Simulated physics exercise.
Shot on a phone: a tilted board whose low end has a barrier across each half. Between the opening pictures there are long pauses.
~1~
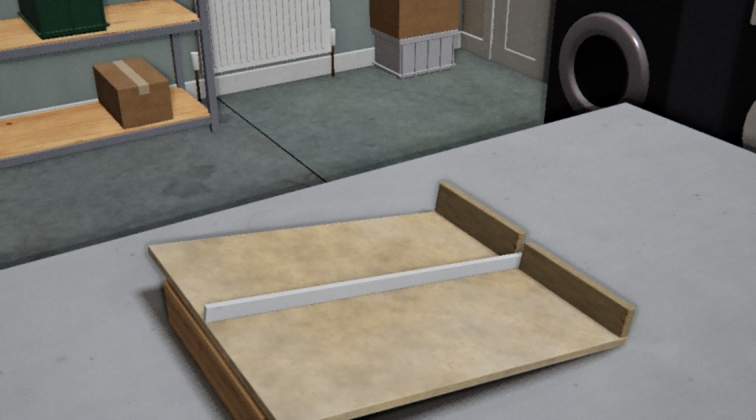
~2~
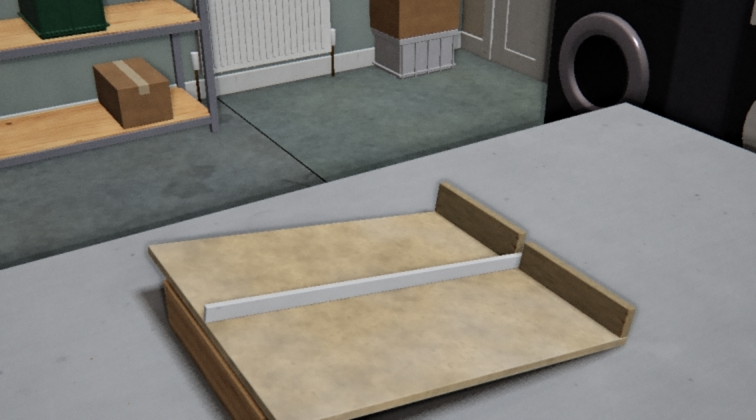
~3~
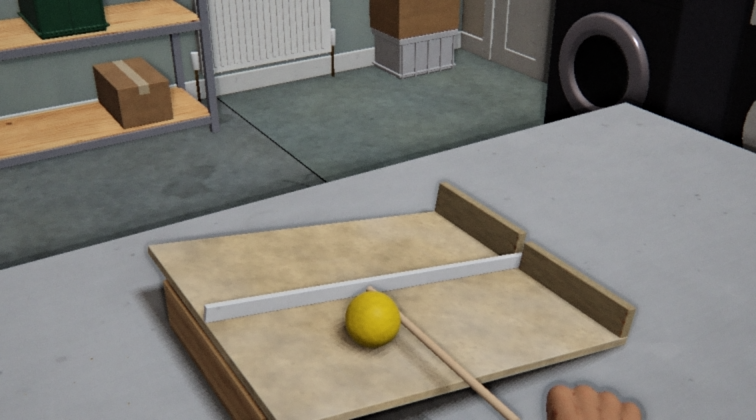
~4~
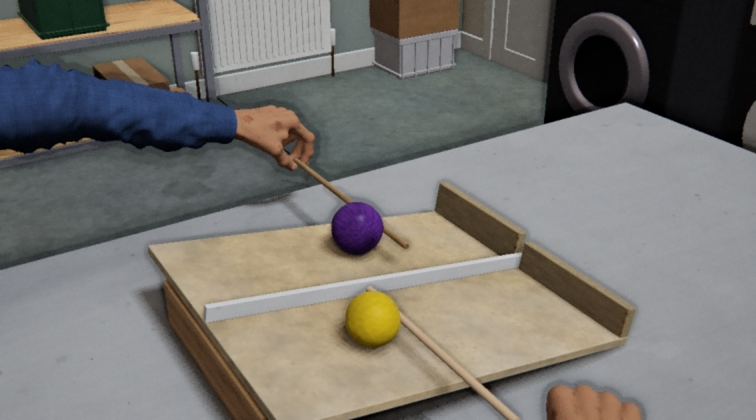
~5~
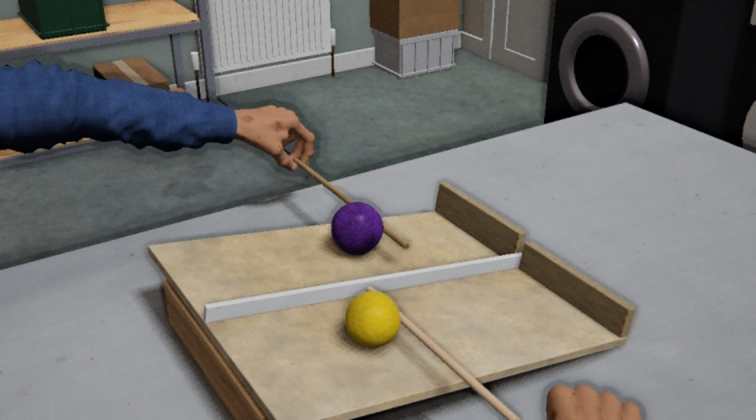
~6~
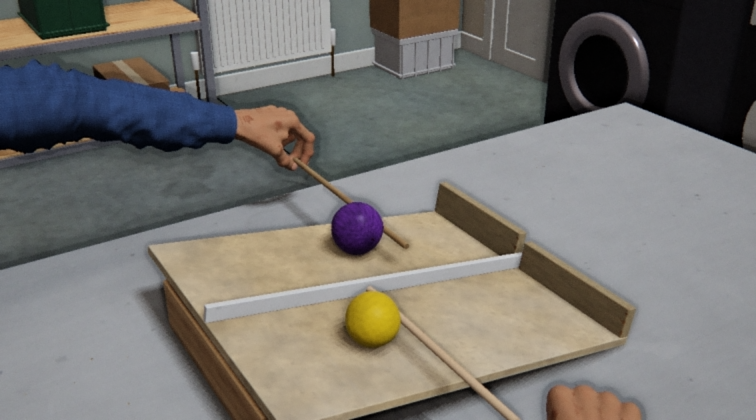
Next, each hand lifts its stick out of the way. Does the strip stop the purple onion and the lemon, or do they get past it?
One by one: Watch the purple onion get blocked by the strip; watch the lemon get blocked by the strip.
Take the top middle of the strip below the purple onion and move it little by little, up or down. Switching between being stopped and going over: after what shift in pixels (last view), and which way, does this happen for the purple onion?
20 pixels, downward.
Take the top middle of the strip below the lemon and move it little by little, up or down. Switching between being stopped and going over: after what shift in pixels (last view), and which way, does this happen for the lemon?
Shift: 16 px, direction down.
Then, 0.42 s later than the last frame, purple onion rolling on the board near (408, 223); lemon rolling on the board near (432, 308).
When it is over, the purple onion is held by the strip, near (456, 217); the lemon is held by the strip, near (554, 284).
